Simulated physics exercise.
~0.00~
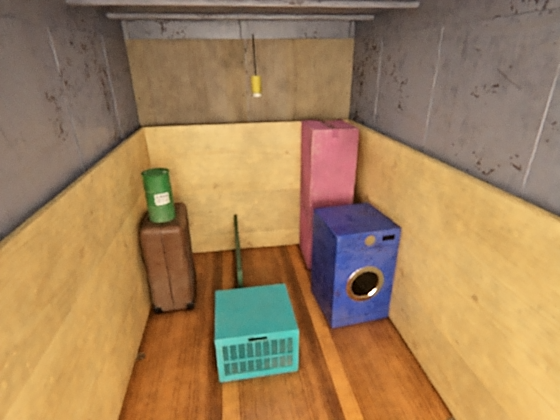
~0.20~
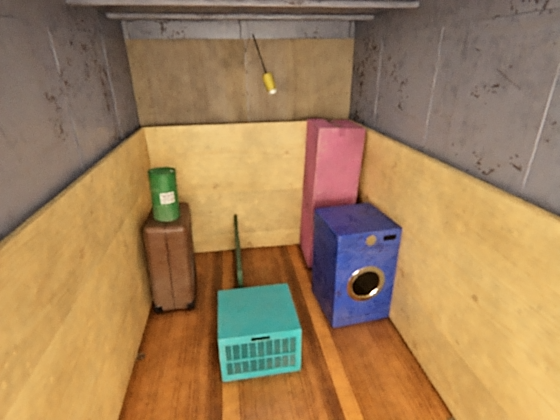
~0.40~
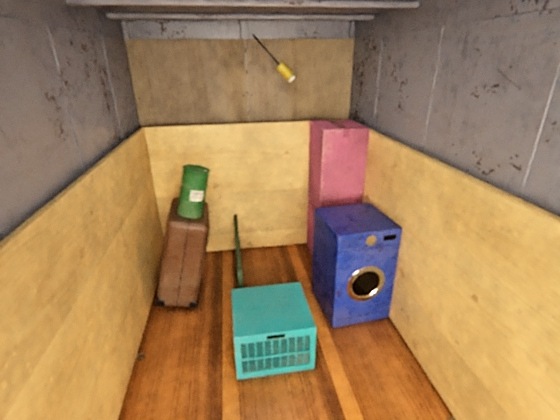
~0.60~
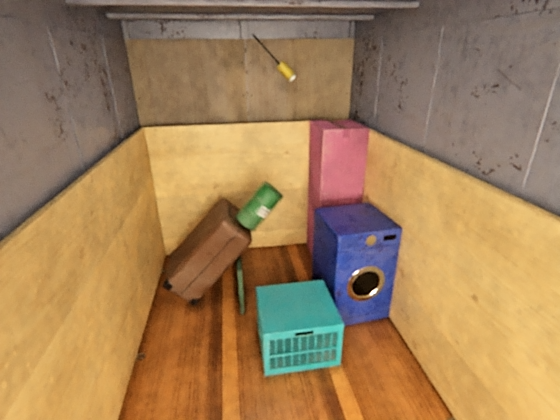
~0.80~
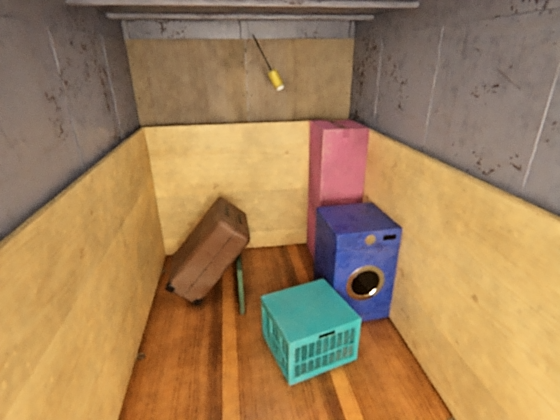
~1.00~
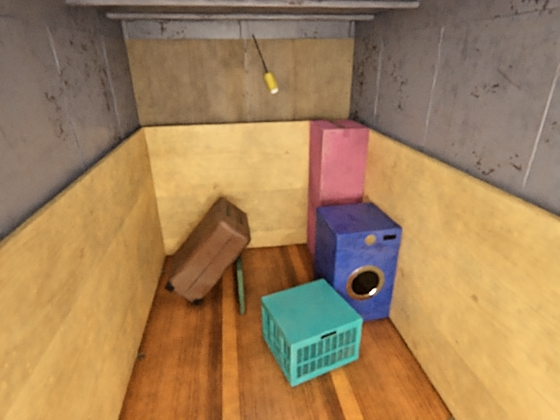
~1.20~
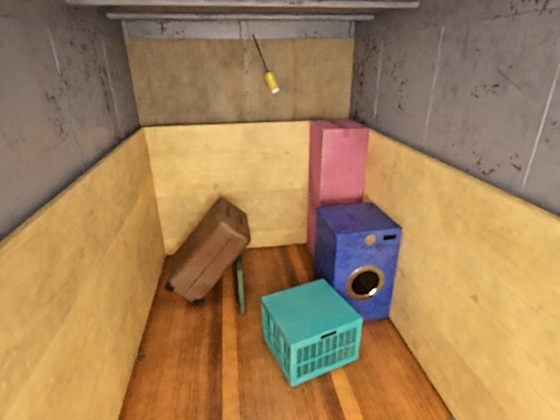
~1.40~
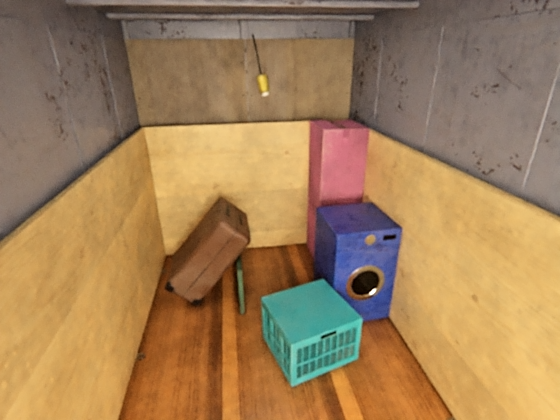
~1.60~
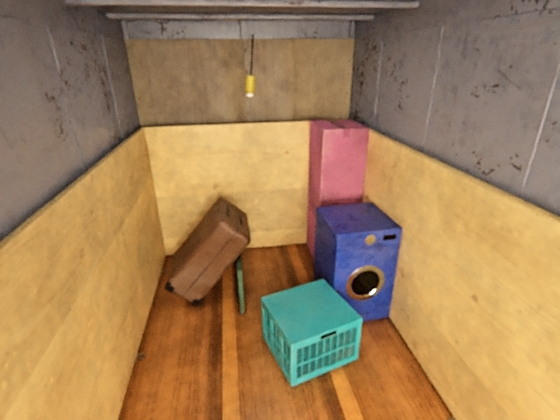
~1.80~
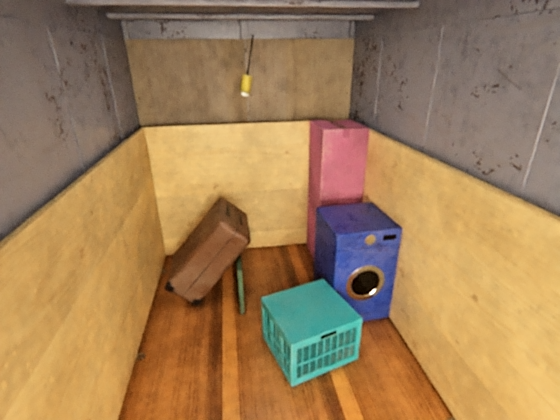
In the load bay of a van, a hanging lamp swings right as a brown case topples right onto a low green board and stays propped there, while the green canister on top drops out of sight and a turquoise chest slides right and turns, stopping near the blue appliance.
